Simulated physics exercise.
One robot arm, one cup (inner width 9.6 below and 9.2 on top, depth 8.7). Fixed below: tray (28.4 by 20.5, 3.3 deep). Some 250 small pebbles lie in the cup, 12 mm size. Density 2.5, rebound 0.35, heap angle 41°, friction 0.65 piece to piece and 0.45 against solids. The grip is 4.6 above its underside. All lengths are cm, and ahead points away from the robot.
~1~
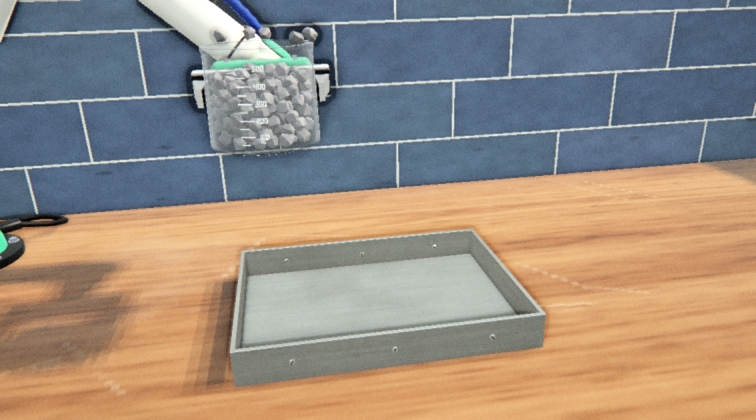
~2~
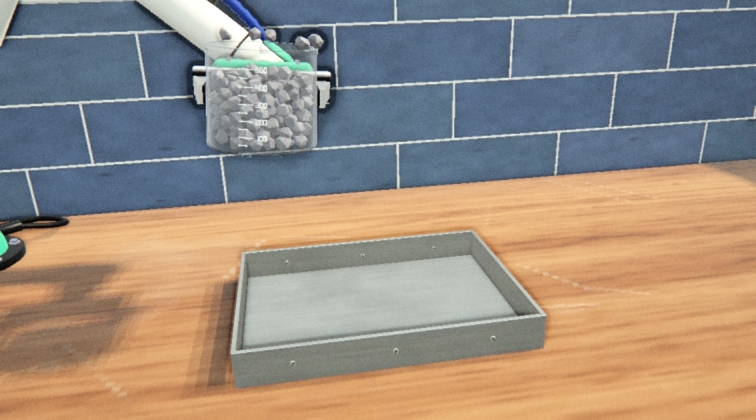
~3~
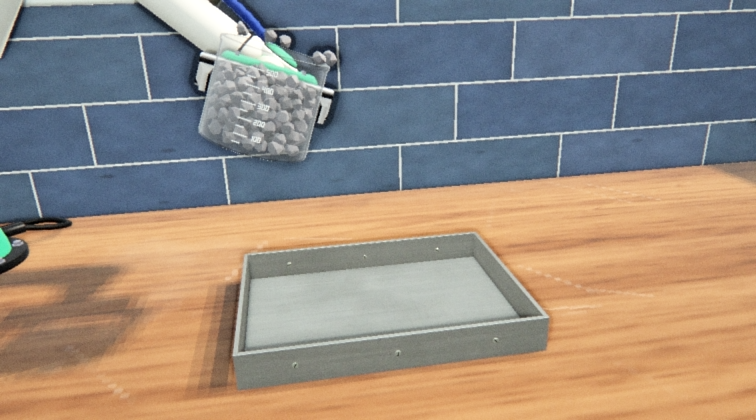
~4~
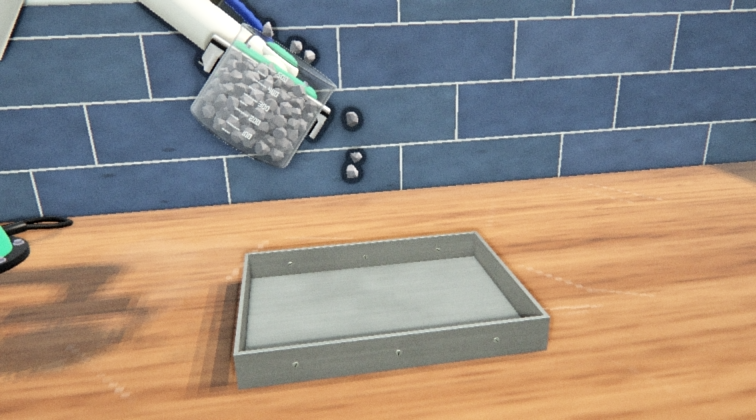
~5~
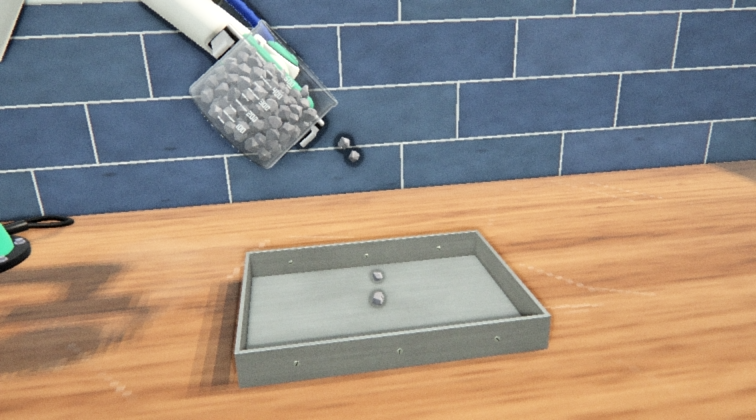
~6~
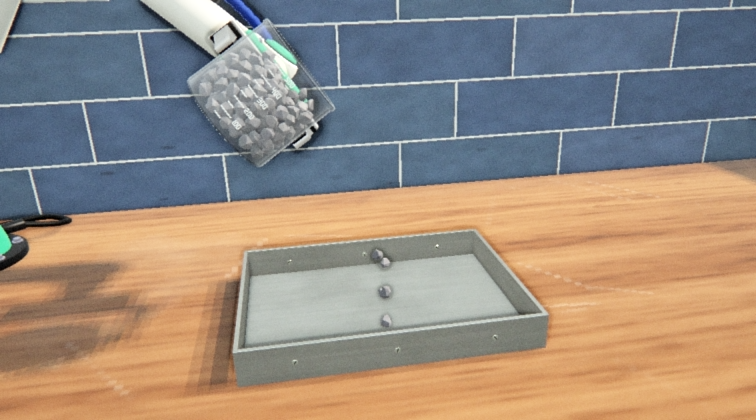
To begin with, a robot arm holds a clear cup heaped with small grey pebbles, almost level, above an empty grey tray on a wooden surface. The arm tips the cup steadily further over, and a few pebbles drop from it into the tray, while most remain in the steeply tilted cup.
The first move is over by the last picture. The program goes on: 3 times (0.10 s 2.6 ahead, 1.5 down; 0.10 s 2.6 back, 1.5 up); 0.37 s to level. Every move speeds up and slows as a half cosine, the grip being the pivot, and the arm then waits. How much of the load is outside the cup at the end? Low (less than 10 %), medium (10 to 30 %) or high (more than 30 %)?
Share outside the cup: Low (less than 10 %).
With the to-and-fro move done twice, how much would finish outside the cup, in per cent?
It would be near 5 per cent.
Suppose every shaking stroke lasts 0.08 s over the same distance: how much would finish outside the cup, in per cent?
Then about 10 per cent.
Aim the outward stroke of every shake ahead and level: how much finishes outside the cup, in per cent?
Some 10 per cent.
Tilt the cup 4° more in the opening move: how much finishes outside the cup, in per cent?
About 5 per cent.
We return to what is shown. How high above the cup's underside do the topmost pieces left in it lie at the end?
Roughly 9.0 cm.
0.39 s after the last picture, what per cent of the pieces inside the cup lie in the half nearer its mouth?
Some 35 per cent.
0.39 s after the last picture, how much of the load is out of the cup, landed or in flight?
About 5 per cent by then.
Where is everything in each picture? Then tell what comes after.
The first frame shows cup middle at (262, 96), level; upper third of the load around (264, 83), from x 215 to 310, top at y 35; 249 in the cup.
The second frame shows cup middle at (262, 97), tilted 5° forward; upper third of the load around (258, 86), from x 215 to 315, top at y 35.
The third frame shows cup middle at (264, 99), tilted 19° forward; upper third of the load around (254, 87), from x 215 to 330, top at y 30; 248 in the cup, 1 in flight or on a rim.
The fourth frame shows cup middle at (264, 98), tilted 37° forward; upper third of the load around (249, 84), from x 210 to 355, top at y 30; 246 in the cup, 3 in flight or on a rim.
The fifth frame shows cup middle at (265, 97), tilted 51° forward; upper third of the load around (248, 80), from x 205 to 380, top at y 50; 244 in the cup, 3 in the tray, 2 in flight or on a rim.
The sixth frame shows cup middle at (263, 95), tilted 56° forward; upper third of the load around (245, 77), from x 205 to 385, top at y 55; 244 in the cup, 5 in the tray.
Then, 0.39 s after the last picture, tilted 56° forward, highest piece 27 above the table; 241 in the cup, 7 in the tray, 1 in flight or on a rim.
Then, 0.78 s after the last picture, tilted 30° forward, highest piece 26 above the table; 241 in the cup, 8 in the tray.
Then, 1.17 s after the last picture, level, highest piece 28 above the table; 241 in the cup, 8 in the tray.
Then, 2.22 s after the last picture, level, highest piece 28 above the table; 241 in the cup, 8 in the tray.
Final count, 241 in the cup, 8 in the tray. That is 3 % outside the cup.
